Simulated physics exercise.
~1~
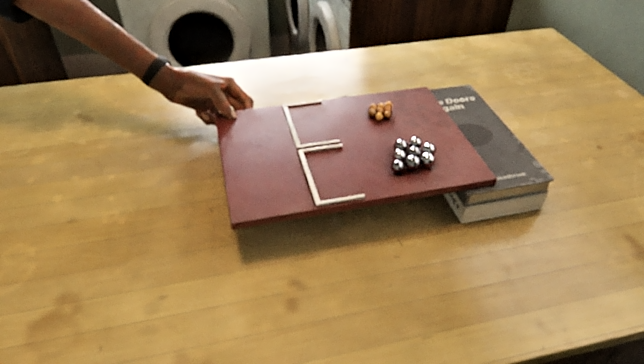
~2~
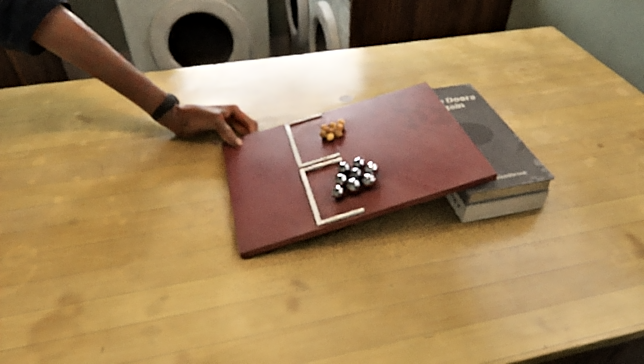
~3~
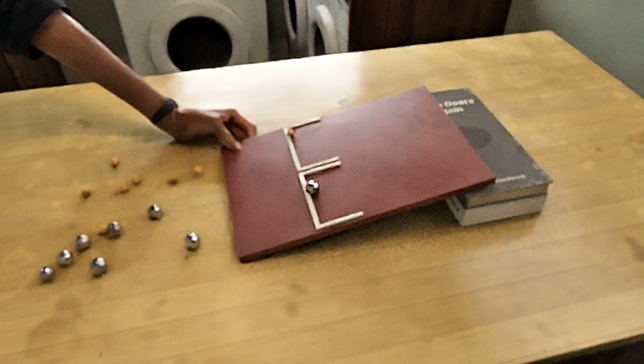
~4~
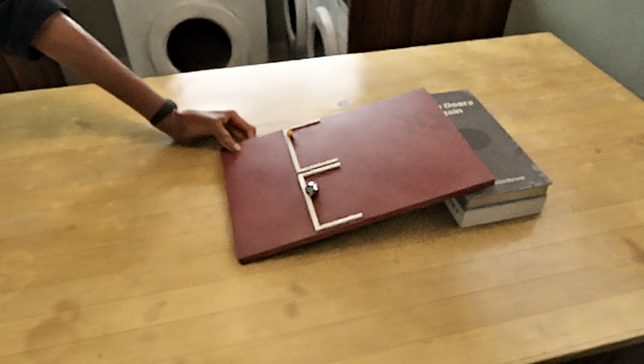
On a pale wooden counter, seen from above at a slight angle with washing machines behind, a dark red board rests with its right side on a thick grey book. A hand with a dark wristband holds the board's left corner. Two thin pale bracket-shaped bars lie across it, with a cluster of shiny silver balls nearer and smaller orange-brown pieces farther back. The left side dips as the hand lowers it, and both groups slide left to the bars. Most pass over and scatter across the counter, then leave view. One silver ball and a little orange remain at the bars.
